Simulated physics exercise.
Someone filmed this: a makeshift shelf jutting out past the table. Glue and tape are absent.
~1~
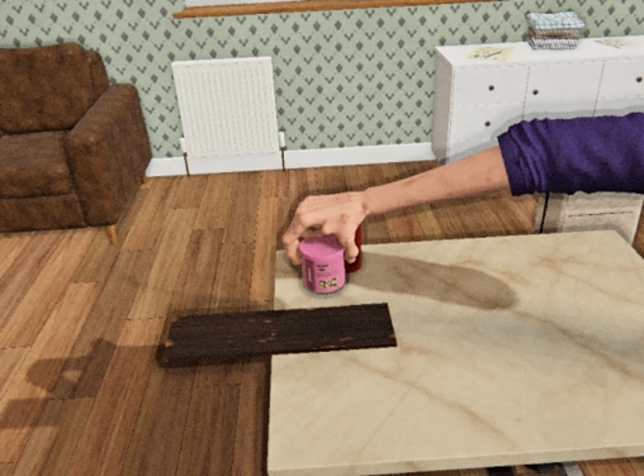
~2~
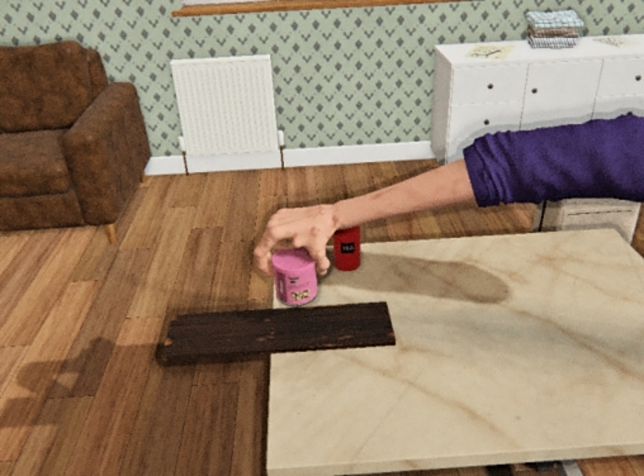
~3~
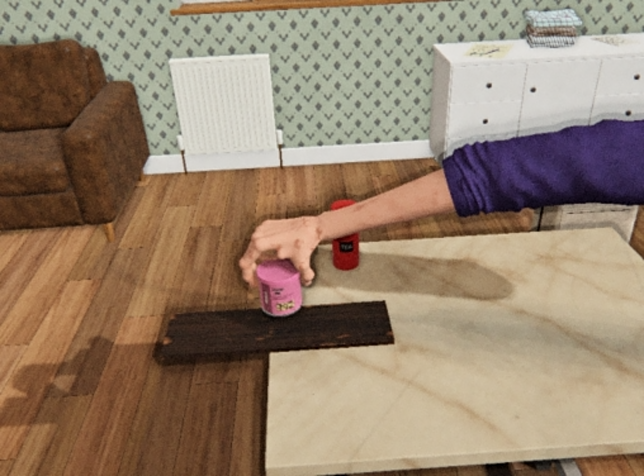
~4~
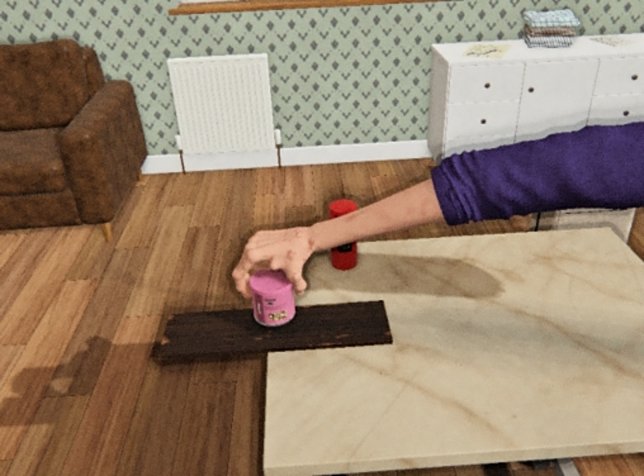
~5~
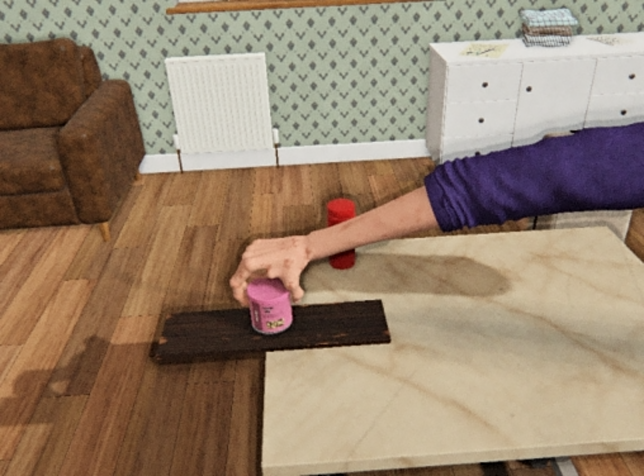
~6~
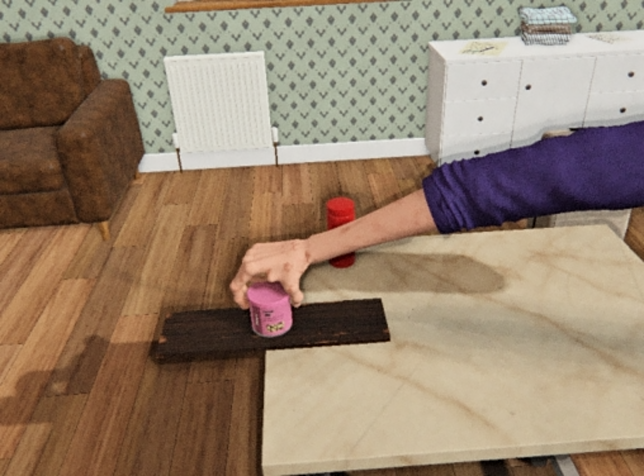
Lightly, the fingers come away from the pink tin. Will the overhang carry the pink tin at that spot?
It is going to stay steady.
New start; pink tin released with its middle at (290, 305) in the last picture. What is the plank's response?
It remains balanced.
Then, 0.20 s on from there, no change.
Then, 0.50 s on from there, pink tin resting near (270, 308).
In the end, all 3 unmoved. At the end, from the last picture's camera, pink tin near (270, 308). The plank keeps its balance.
